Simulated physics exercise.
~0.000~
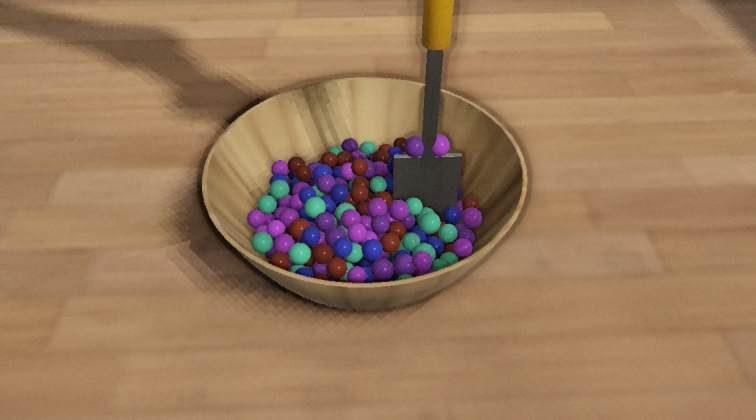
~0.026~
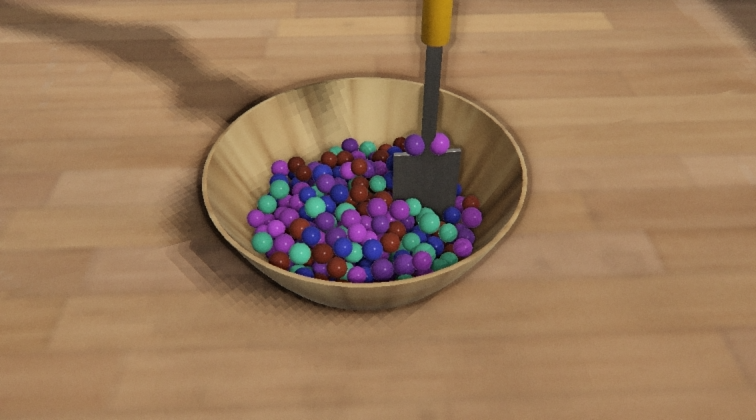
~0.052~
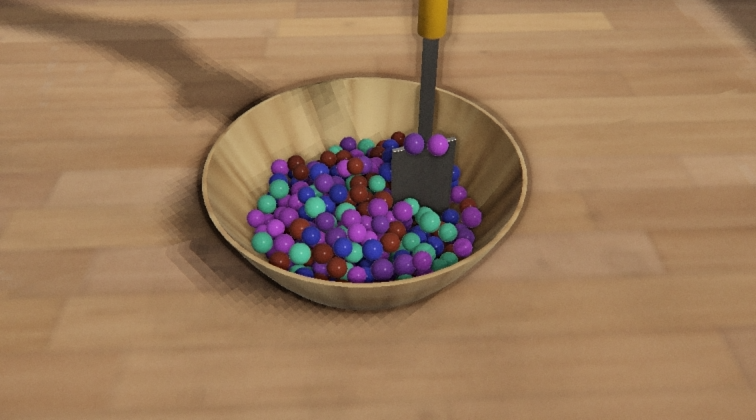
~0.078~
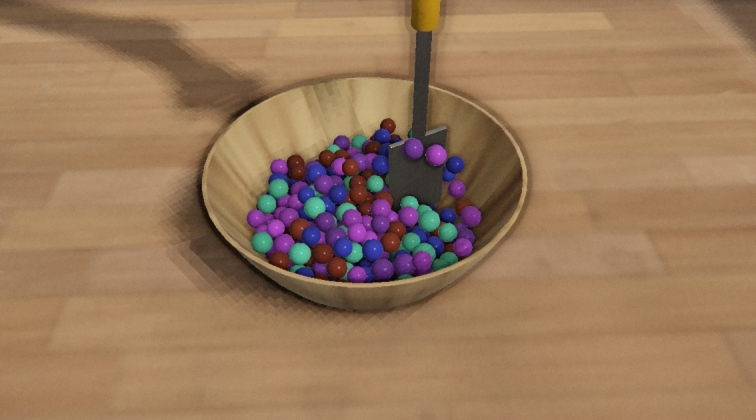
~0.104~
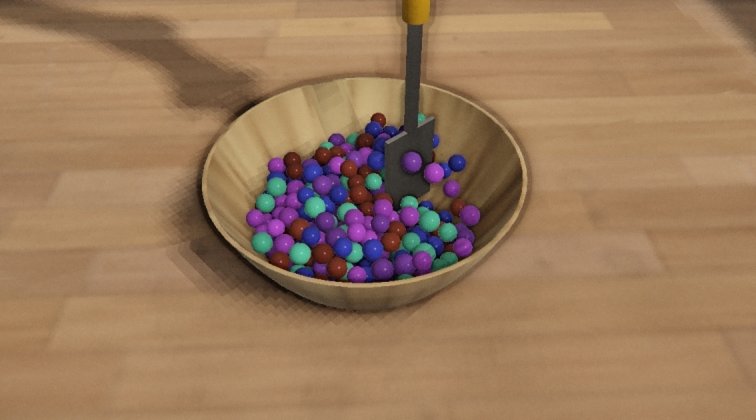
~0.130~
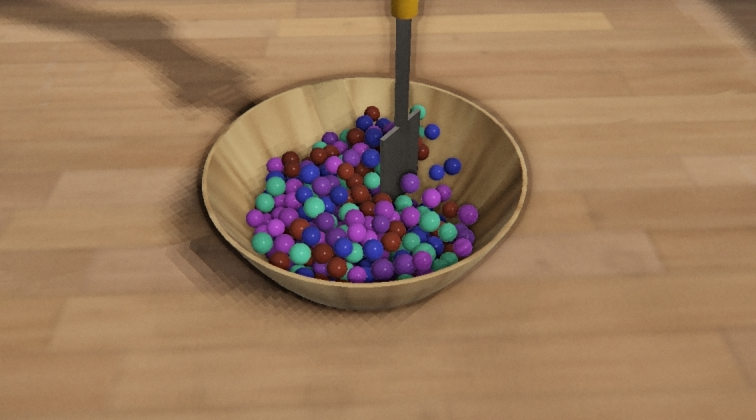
The footage shows an upright paddle with a yellow handle turning and sweeping leftward and toward the back of a still wooden bowl, pushing some of the small purple, blue, green and brown balls up along the far inner wall.
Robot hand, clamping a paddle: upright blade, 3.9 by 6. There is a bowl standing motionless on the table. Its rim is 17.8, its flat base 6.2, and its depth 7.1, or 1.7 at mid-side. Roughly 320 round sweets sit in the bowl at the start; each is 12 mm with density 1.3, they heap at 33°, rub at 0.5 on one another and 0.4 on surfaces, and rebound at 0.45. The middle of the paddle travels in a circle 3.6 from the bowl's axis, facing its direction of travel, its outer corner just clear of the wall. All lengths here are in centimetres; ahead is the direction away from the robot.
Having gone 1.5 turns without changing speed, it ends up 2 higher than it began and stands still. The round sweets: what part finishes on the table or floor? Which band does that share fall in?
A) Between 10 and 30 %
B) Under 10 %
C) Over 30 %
Answer: B.
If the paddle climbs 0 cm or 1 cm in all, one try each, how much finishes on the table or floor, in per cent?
That gives about 5 per cent and 5 per cent, in order.
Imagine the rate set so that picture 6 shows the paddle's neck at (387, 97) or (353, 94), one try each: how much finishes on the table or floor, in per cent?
So, roughly 10 percent the first time and 20 percent the second.
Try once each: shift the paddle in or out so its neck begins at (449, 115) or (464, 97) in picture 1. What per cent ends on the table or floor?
First try about 5 per cent, second try about 0 per cent.
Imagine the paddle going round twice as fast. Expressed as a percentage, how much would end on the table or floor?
20 %.
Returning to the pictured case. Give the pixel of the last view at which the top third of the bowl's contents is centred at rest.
(317, 214).
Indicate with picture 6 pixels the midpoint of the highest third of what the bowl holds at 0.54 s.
That third sits centred at about (360, 245).
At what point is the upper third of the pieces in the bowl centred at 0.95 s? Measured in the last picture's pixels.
In the final view it lies at about (359, 152).
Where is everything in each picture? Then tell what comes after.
The first frame shows paddle neck at (430, 134), 0° round; upper third of the load around (357, 207), from x 255 to 470, top at y 145; 316 in the bowl.
The second frame shows paddle neck at (429, 131), 4° round; upper third of the load around (357, 207), from x 255 to 470, top at y 145.
The third frame shows paddle neck at (426, 123), 15° round; upper third of the load around (357, 201), from x 255 to 470, top at y 140.
The fourth frame shows paddle neck at (420, 115), 27° round; upper third of the load around (359, 194), from x 255 to 470, top at y 125.
The fifth frame shows paddle neck at (412, 108), 39° round; upper third of the load around (356, 184), from x 255 to 470, top at y 120.
The sixth frame shows paddle neck at (402, 103), 51° round; upper third of the load around (354, 182), from x 255 to 470, top at y 115; 316 in the bowl.
After 0.54 s, 243° round, highest piece 9 above the table; 313 in the bowl, 1 on the table or floor, 2 in flight or on the tool.
After 0.95 s, 75° round, highest piece 8 above the table; 308 in the bowl, 8 on the table or floor.
After 1.35 s, 180° round, highest piece 6 above the table; 308 in the bowl, 8 on the table or floor.
After 2.05 s, 180° round, highest piece 6 above the table; 308 in the bowl, 8 on the table or floor.
At rest, 308 in the bowl, 8 on the table or floor. That is 3 % on the table or floor.
